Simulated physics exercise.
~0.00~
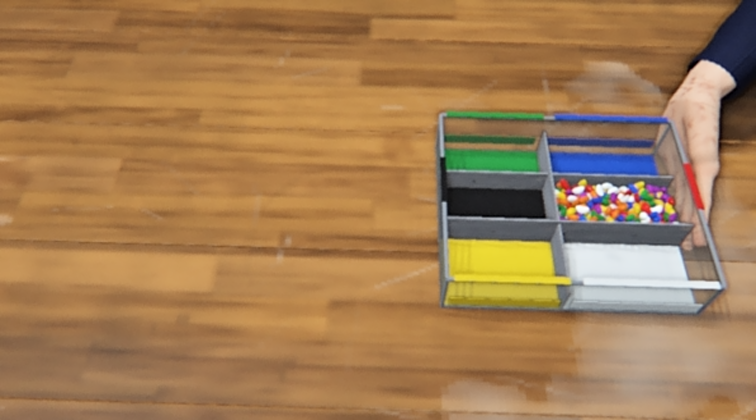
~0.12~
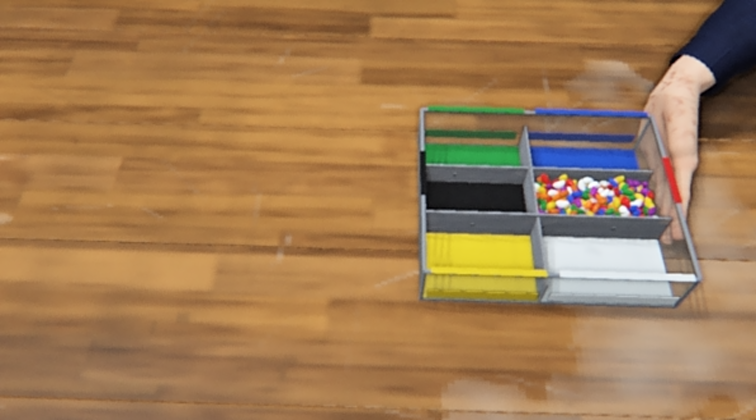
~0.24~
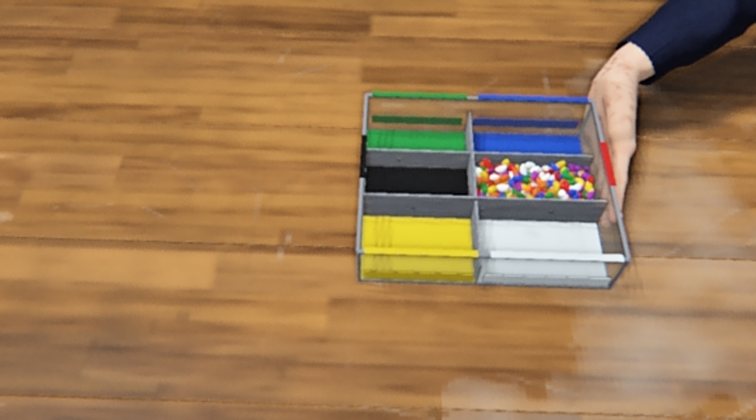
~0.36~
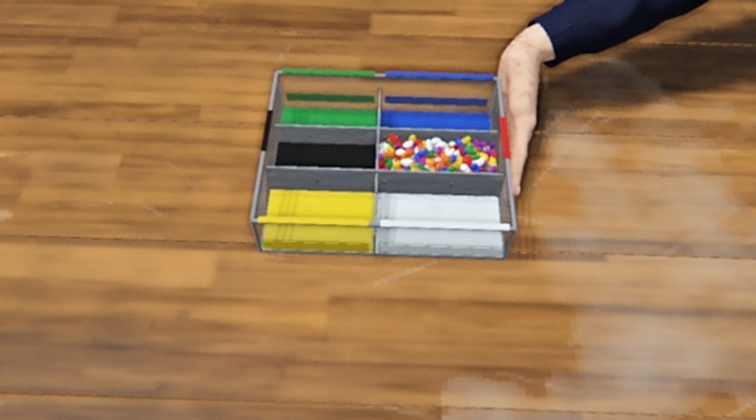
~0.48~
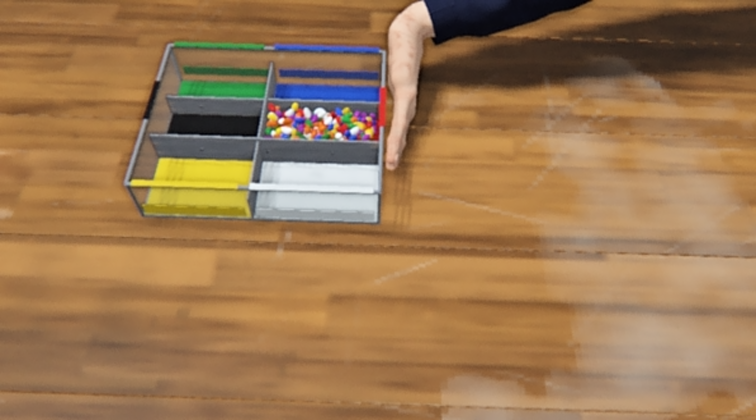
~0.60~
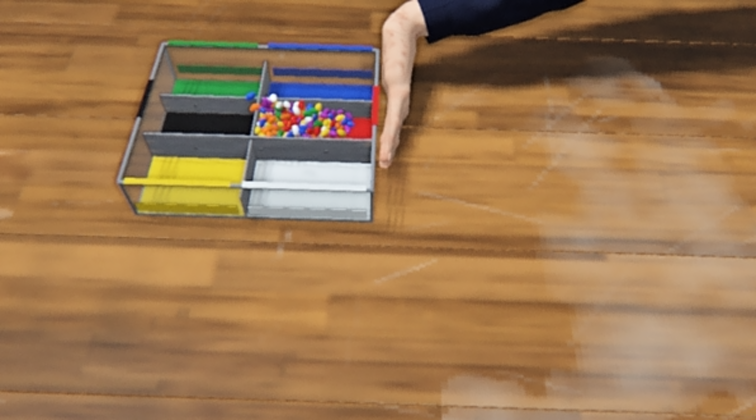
On a wooden plank surface seen from above at an angle, a clear-sided tray with six compartments sits toward the right. Its floors are green and blue at the back, black at middle left, and yellow and white at the front, while multicoloured jelly beans fill the middle right section. A dark-sleeved hand at the tray's right side moves with it as it slides left and slightly away, slowly at first, then faster. The tray slows sharply near the upper left. The beans surge left against the divider, baring a red patch of floor, and nearly all remain in their compartment.
